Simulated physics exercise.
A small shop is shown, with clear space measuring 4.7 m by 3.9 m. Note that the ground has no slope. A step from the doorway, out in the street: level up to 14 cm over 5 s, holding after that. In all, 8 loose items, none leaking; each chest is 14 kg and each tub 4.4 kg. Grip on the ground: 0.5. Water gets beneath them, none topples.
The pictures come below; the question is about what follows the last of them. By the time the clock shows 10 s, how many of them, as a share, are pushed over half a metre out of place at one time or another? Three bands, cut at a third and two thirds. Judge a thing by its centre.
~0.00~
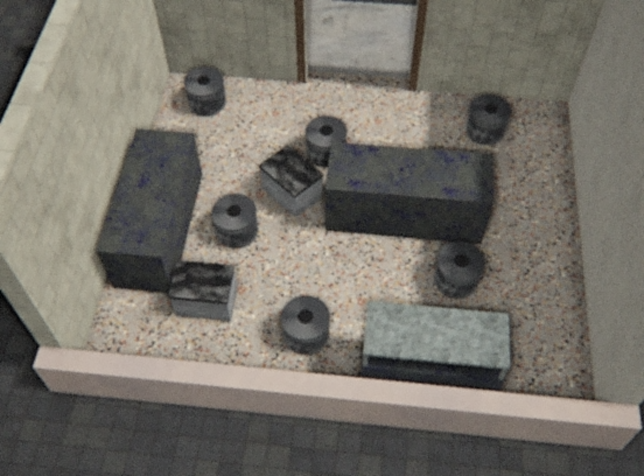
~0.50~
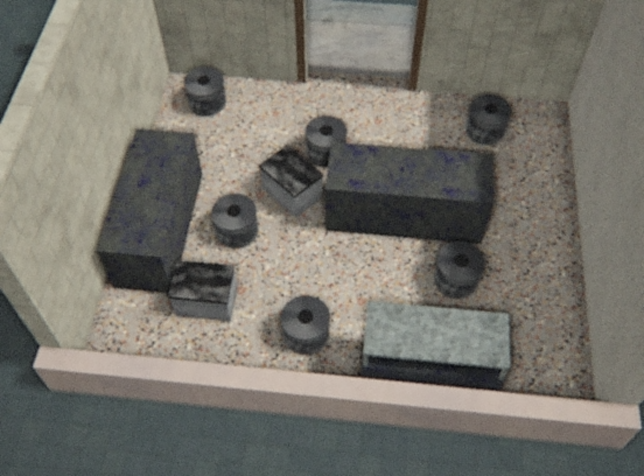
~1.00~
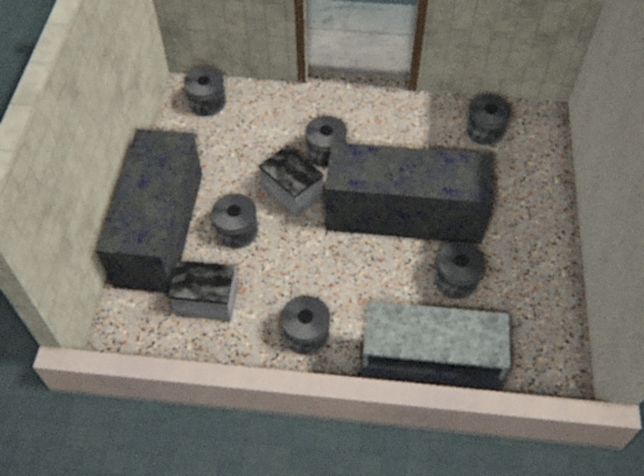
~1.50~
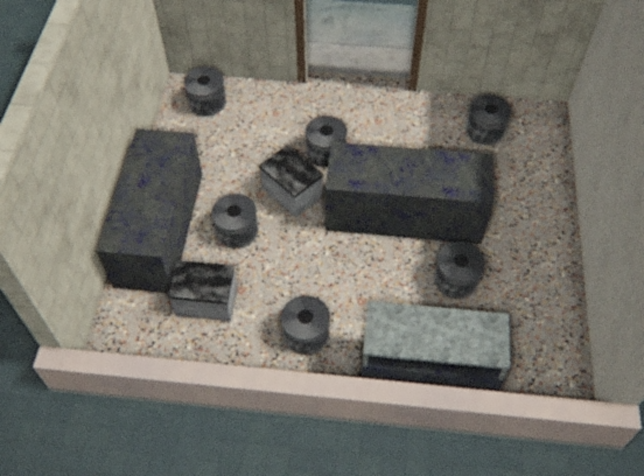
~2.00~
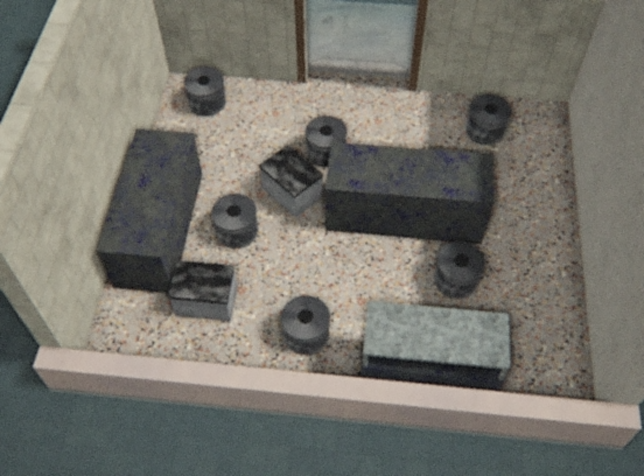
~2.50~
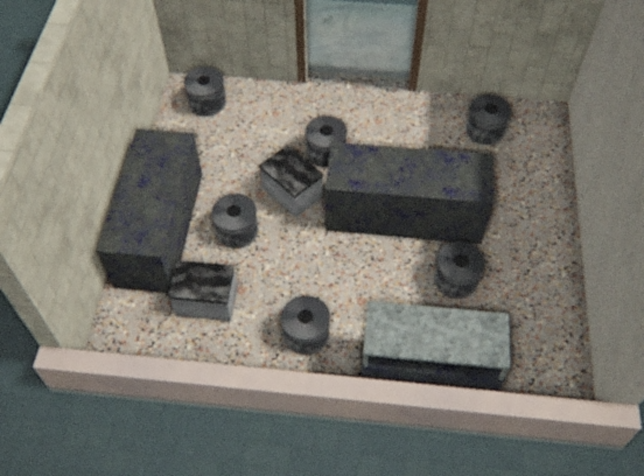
Lower band.
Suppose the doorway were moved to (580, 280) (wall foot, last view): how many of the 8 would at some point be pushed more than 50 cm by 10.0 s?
The count would be 4.
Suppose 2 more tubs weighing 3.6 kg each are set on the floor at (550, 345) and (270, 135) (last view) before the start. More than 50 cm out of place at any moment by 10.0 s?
The first: Falls below it. The second: Exceeds it.
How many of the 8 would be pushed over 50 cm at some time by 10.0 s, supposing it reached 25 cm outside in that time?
You'd get 7 in that case.
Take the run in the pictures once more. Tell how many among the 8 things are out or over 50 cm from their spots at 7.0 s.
The number I get is 0.
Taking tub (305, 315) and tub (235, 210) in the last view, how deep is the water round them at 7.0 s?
About 0 and 2 cm.
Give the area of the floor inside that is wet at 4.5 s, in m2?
Roughly 2.5 m2.
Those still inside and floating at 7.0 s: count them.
At that point I count 1.
After 3.5 s 0 of 8 are over 50 cm from their spots; 0 afloat.
After 4.5 s 0 of 8 are over 50 cm from their spots; 0 afloat.
After 7.0 s 0 of 8 are over 50 cm from their spots; 1 afloat.
After 10.0 s 1 of 8 are over 50 cm from their spots, and 1 have been at some point; 4 afloat.
